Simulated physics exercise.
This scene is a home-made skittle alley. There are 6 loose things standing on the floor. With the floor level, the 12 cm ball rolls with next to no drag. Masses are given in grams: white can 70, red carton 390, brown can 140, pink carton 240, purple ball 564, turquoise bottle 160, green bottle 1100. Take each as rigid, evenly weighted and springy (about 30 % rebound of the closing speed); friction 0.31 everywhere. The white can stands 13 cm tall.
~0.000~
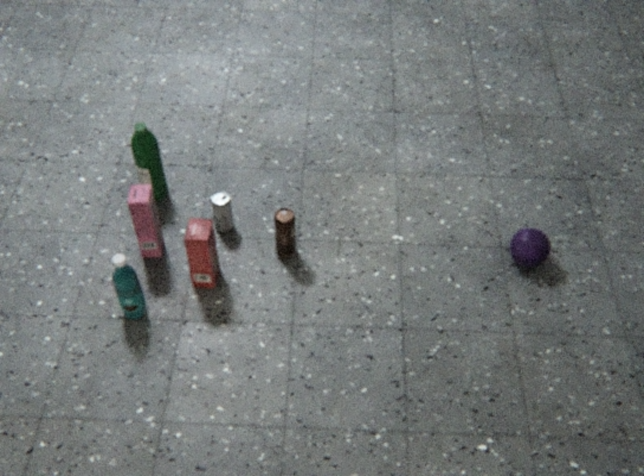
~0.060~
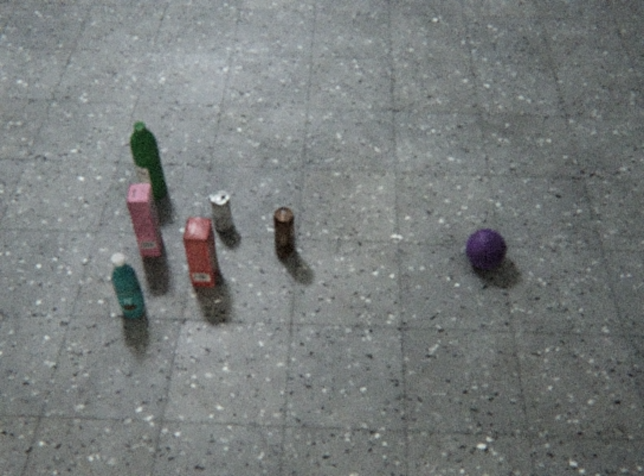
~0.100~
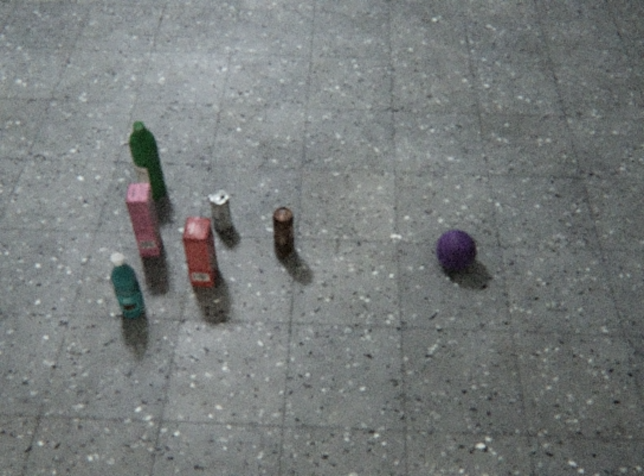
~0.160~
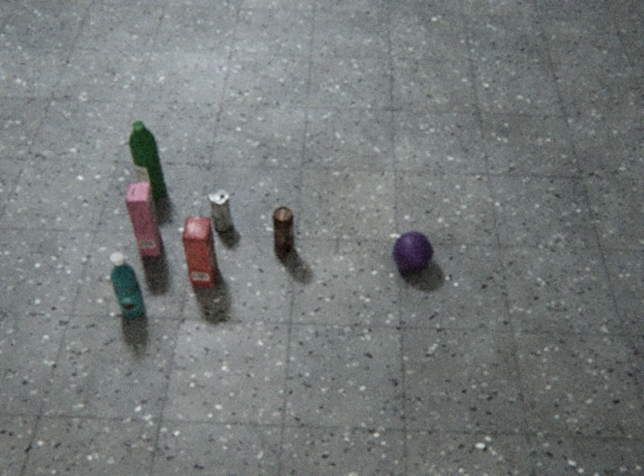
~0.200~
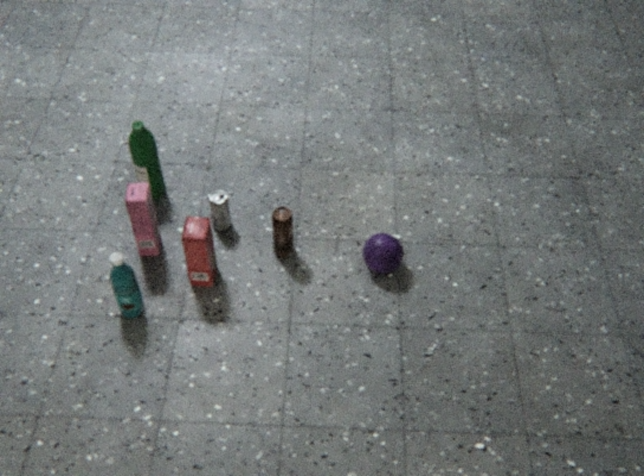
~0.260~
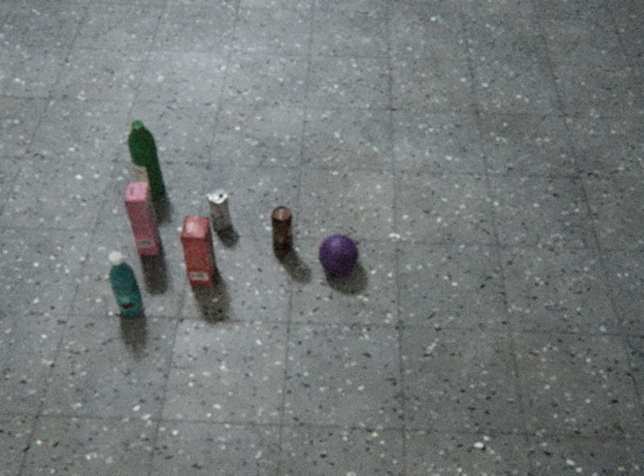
A grey speckled tiled floor is seen from above at an angle, in dim light. On the left stand a tall green bottle at the back, a pink carton, a turquoise bottle nearest the viewer, a red carton, a white can and a brown can, with a purple ball far off to the right. The ball rolls steadily leftward until it is close beside the brown can, while the standing things stay still.
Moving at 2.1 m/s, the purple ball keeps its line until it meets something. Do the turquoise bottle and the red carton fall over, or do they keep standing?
Turquoise bottle: Falls over; red carton: Falls over.
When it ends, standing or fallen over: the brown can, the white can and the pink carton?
Well, the brown can tumbles down, the white can holds steady, and the pink carton holds steady.
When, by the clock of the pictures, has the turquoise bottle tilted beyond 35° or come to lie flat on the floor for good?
Time: Approximately 0.8 s.
Around 0.56 s, 98 cm rolled; purple ball near (181, 282); red carton at 28° to upright near (147, 252); brown can at 68° to upright.
Around 0.96 s, 126 cm rolled; purple ball near (75, 321); turquoise bottle on its side near (6, 327); red carton at 62° to upright near (122, 279); brown can on its side.
Around 1.66 s, 167 cm rolled; turquoise bottle on its side; red carton on its side near (129, 300); brown can on its side.
Around 2.86 s, turquoise bottle on its side; red carton on its side near (129, 300); brown can on its side.
Finally (3.7 s), on their side or leaning hard on the floor, red carton, brown can and turquoise bottle; the other 3 still in place (within 8 cm). Final places as that camera would see them, red carton near (129, 300).
